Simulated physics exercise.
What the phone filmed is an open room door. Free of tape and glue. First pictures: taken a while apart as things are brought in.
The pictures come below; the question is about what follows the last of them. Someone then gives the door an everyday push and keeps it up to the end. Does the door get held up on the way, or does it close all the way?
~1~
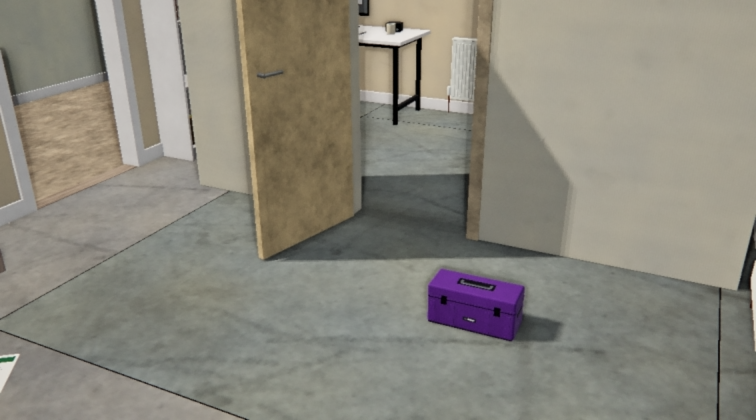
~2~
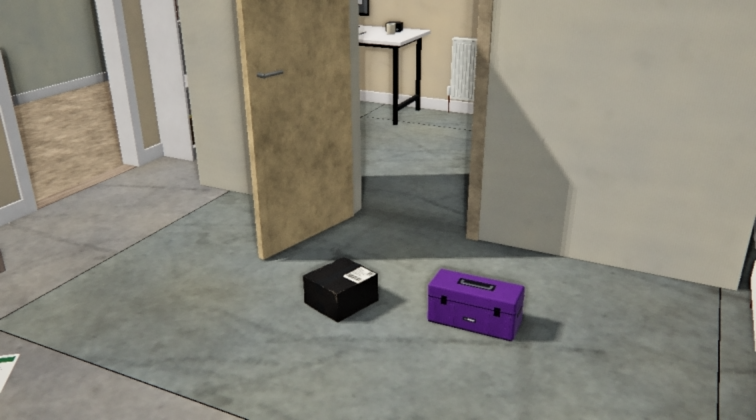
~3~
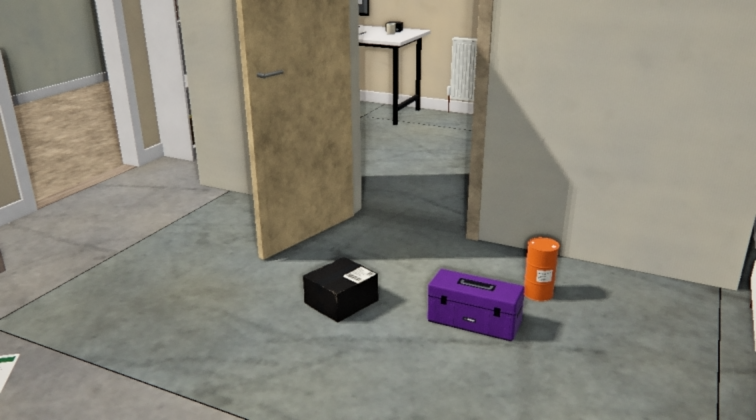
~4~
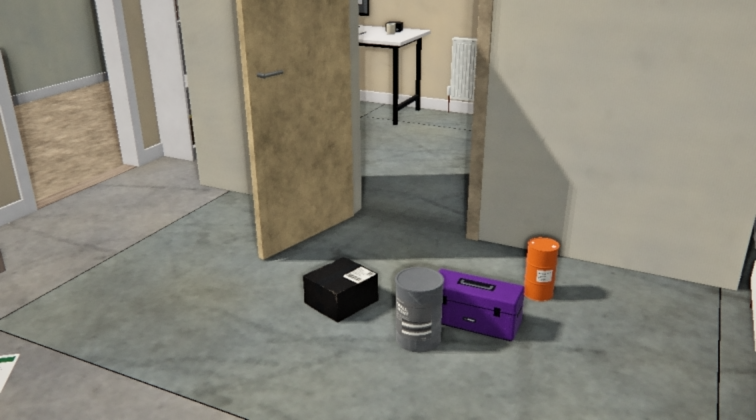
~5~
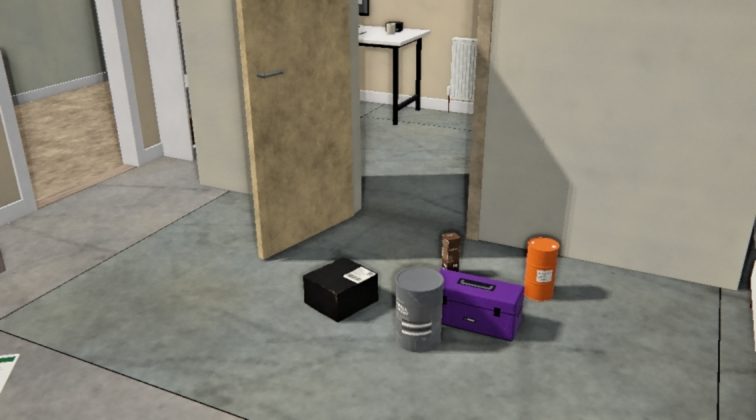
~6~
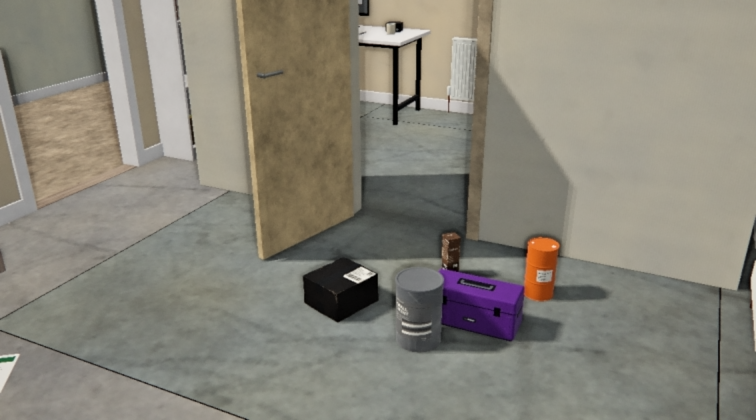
It finishes its swing.
Then, 0.60 s after the last picture, door at 81°.
Then, 1.10 s after the last picture, door at 45°.
Then, 1.50 s after the last picture, door at 15°.
At rest, door at 0°; all 5 in place. Seen from the same camera at the end, brown carton near (451, 255).
